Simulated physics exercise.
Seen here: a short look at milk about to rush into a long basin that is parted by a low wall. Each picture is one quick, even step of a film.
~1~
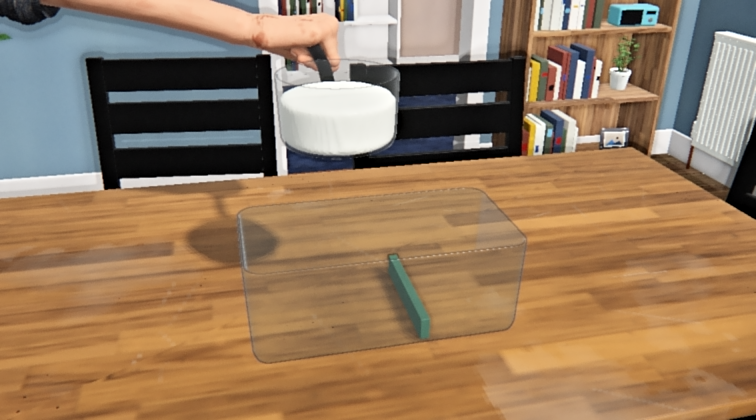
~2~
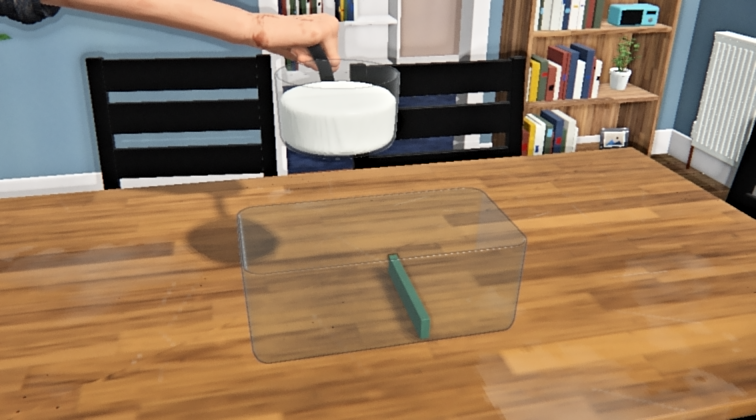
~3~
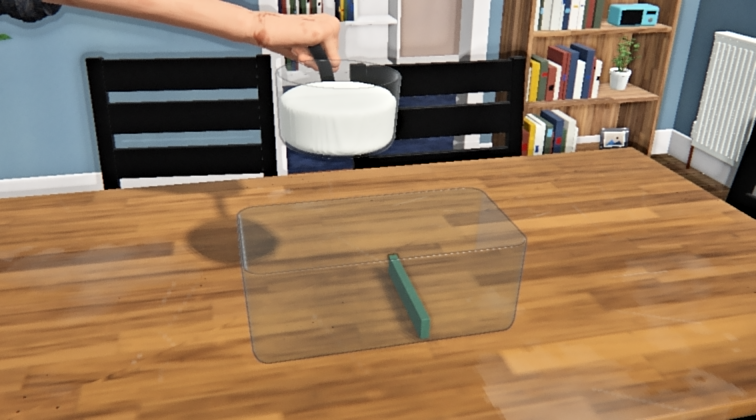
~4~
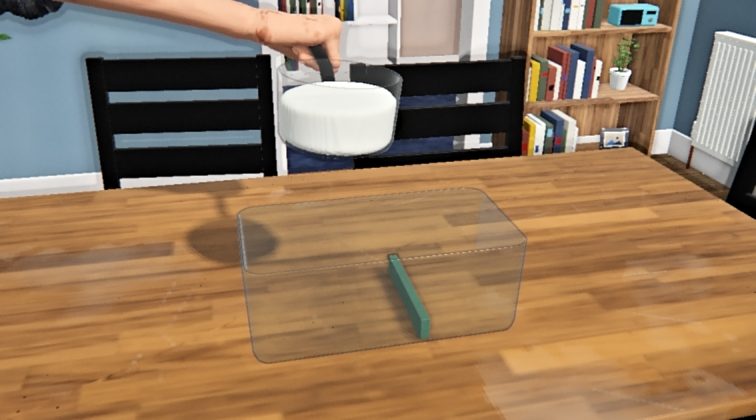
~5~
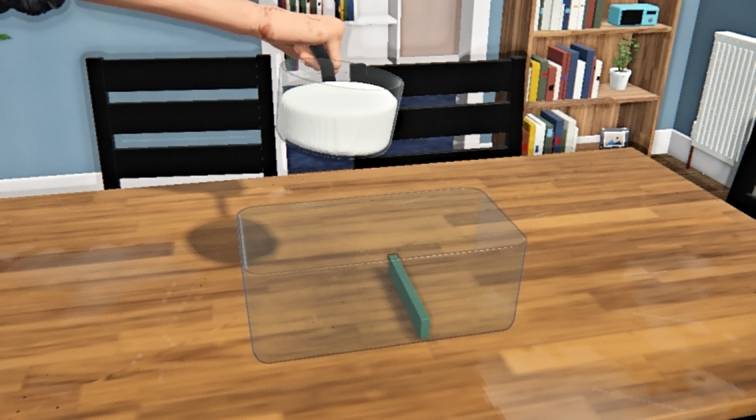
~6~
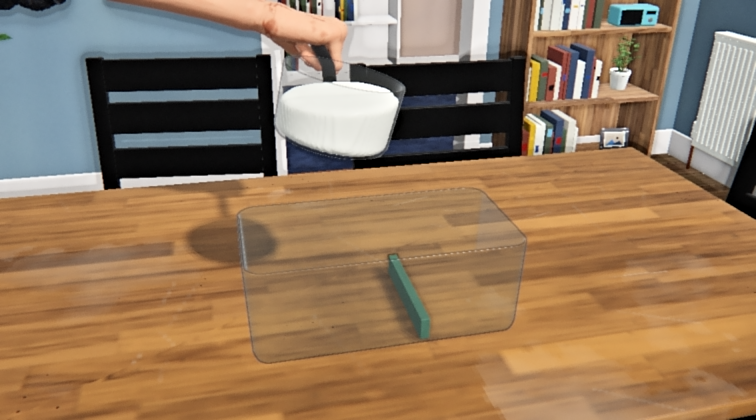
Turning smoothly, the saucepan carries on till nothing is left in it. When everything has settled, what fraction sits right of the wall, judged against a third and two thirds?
Top band.
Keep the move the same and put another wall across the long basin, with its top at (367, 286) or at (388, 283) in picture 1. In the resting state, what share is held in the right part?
In turn some 95 and 95 in a hundred.
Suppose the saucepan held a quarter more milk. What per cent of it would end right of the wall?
Best guess: Around 70 %.
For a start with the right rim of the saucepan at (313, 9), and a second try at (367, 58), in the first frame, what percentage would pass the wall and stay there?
First try 25 %, second try 60 %.
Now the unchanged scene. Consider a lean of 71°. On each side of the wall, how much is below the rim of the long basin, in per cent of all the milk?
About 0 % left and about 10 % right.
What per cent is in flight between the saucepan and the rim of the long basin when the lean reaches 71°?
I'd say some 30 per cent.
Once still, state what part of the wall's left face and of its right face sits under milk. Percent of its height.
On the left it is 20 per cent, on the right 90.
A moment on, the saucepan is tipped part way and 59 per cent is still to pour, 0 is left of the wall and 10 right of it.
Next, the saucepan is tipped right over and 7 per cent is still to pour, 10 is left of the wall and 72 right of it.
Then the saucepan is tipped right over and 0 per cent is still to pour, 21 is left of the wall and 78 right of it.
Later the saucepan is tipped right over and 0 per cent is still to pour, 24 is left of the wall and 75 right of it.
Finally, 24 per cent lies left of the wall, 75 right of it and 1 outside.
